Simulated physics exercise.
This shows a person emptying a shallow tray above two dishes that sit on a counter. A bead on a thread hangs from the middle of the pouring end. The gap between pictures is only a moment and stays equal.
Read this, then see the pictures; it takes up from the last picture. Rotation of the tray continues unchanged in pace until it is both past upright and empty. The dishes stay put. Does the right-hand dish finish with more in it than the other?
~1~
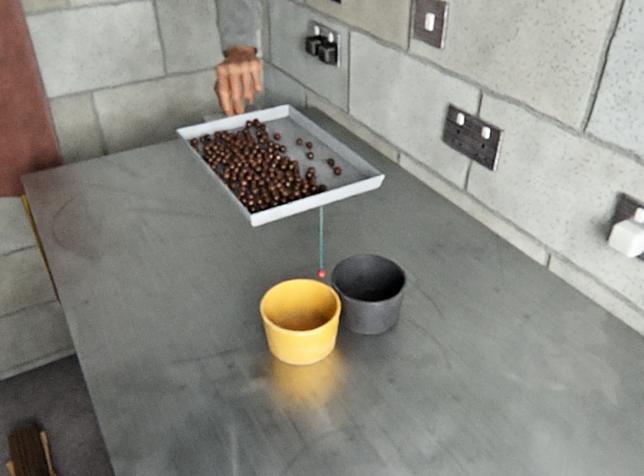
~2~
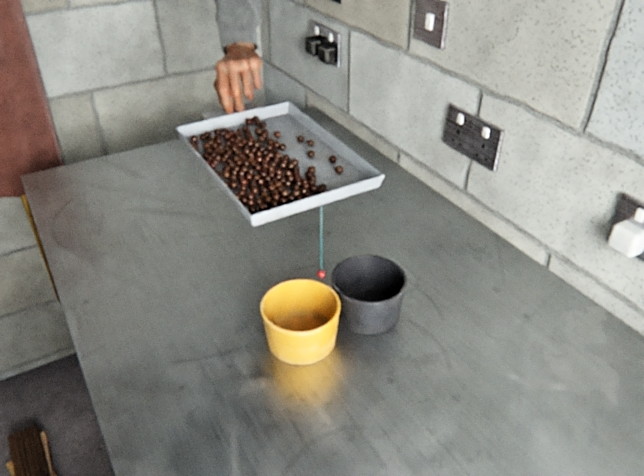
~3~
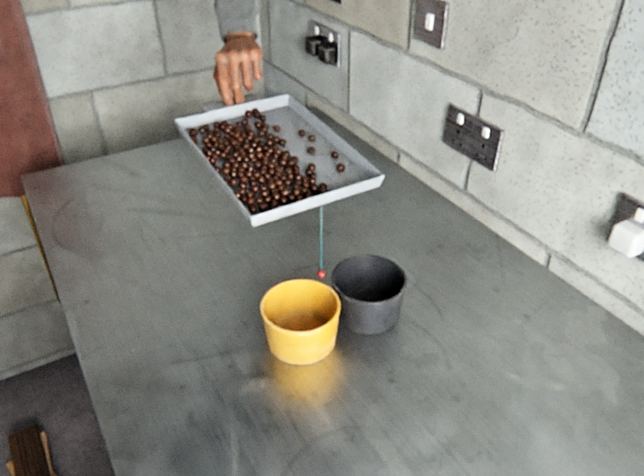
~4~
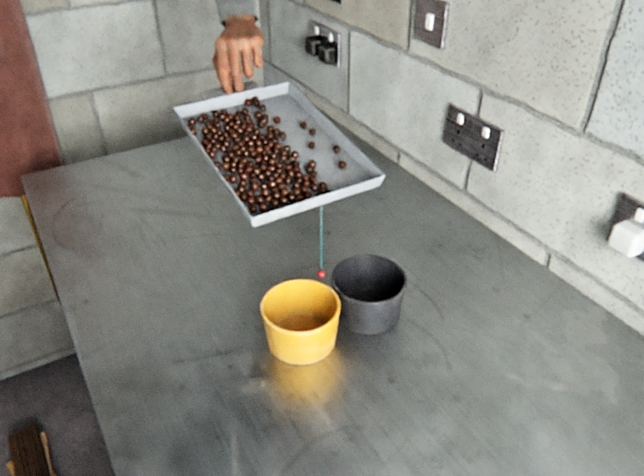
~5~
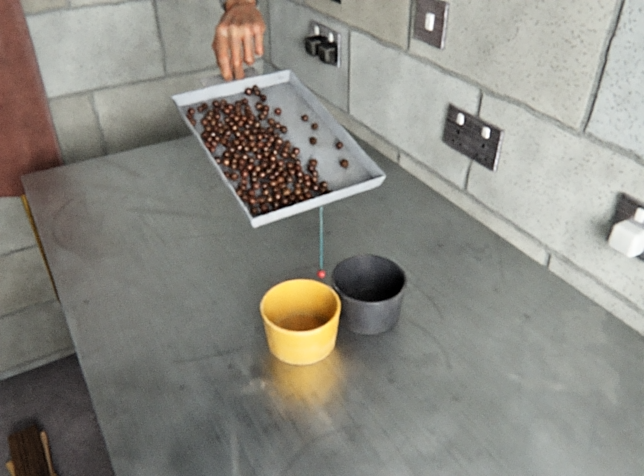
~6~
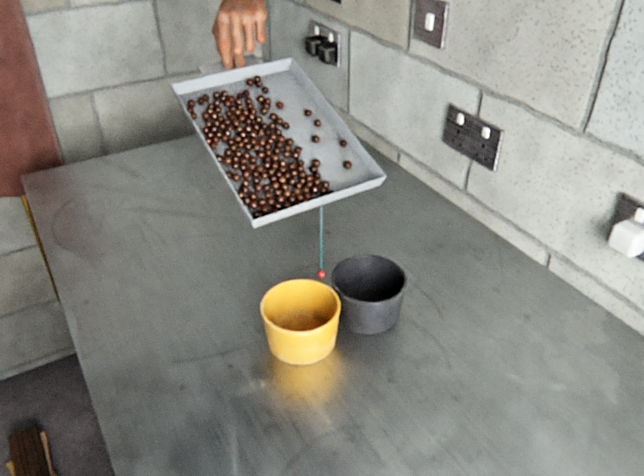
No.
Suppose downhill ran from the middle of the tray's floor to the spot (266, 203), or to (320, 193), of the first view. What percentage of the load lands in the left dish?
The first try gives close to 50 per cent, the second close to 20 per cent.
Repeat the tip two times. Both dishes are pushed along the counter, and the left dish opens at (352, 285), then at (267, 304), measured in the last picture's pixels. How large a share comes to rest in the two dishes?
You'd see around 30 per cent and then around 20 per cent.
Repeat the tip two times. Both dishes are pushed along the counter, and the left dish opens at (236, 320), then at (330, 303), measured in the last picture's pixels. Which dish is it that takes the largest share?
Try 1: The dish at right. Try 2: The dish at left.
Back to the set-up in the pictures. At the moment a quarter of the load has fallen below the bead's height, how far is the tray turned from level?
I'd say close to 80 degrees.
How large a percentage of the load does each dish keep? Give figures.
Left dish around 40, right dish around 20, both in a hundred.
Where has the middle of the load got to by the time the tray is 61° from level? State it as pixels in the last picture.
I'd put it at about (302, 191).
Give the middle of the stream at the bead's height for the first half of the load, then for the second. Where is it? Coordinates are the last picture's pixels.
Roughly (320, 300) first, then roughly (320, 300).
Soon after the last picture, tray tipped steeply; nearly all on the tray; a stray few in the left dish; a stray few in the right dish; a small part in the air.
A little later, tray tipped right over; a small part on the tray; about a quarter in the left dish; a small part in the right dish; about a quarter outside both; about a quarter in the air.
Later still, tray tipped past a quarter turn; about half in the left dish; about a quarter in the right dish; about a third outside both.
By the end, tray tipped past a quarter turn; about half in the left dish; about a quarter in the right dish; about a third outside both.
